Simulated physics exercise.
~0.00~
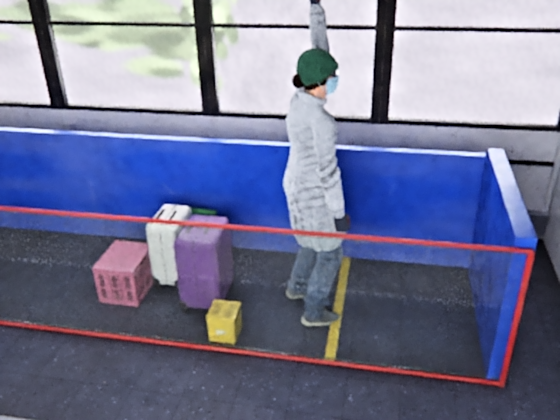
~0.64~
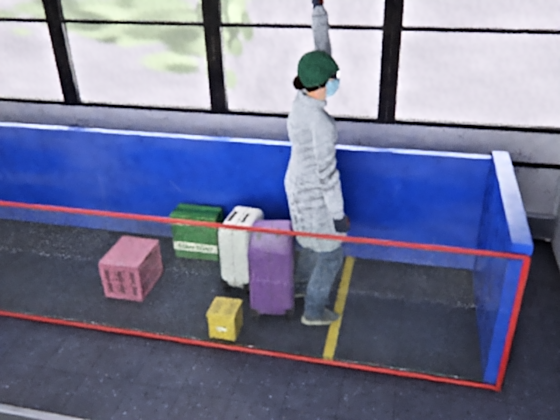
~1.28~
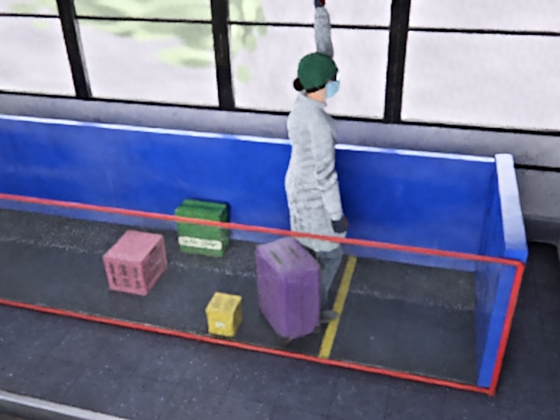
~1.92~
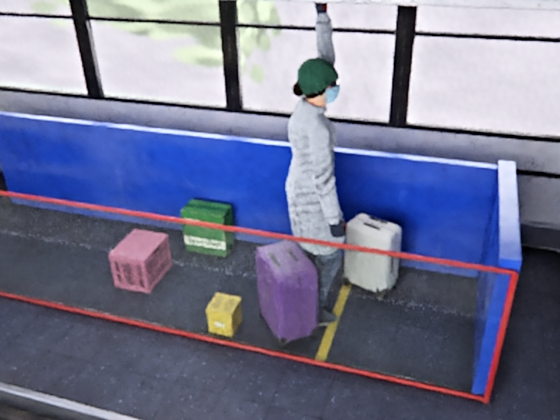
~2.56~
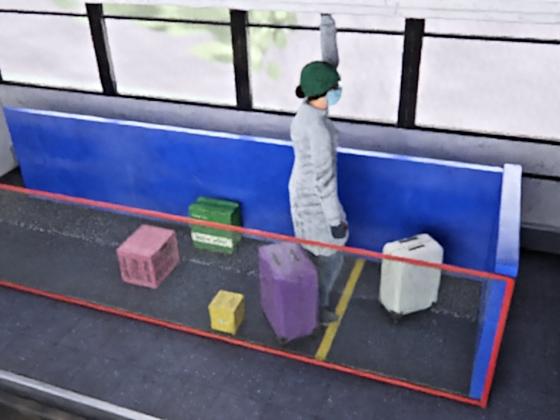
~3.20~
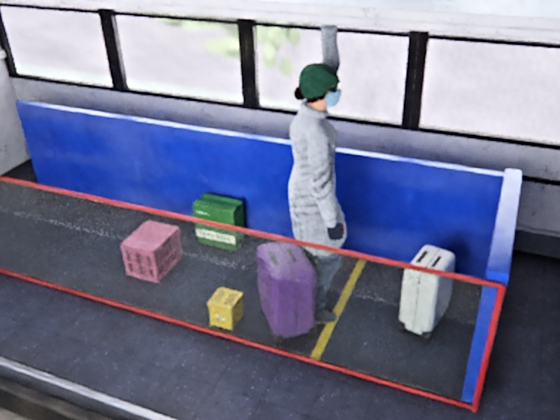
White and purple suitcases rolling right past a standing passenger, the white one crossing the yellow line, the purple stopping short.
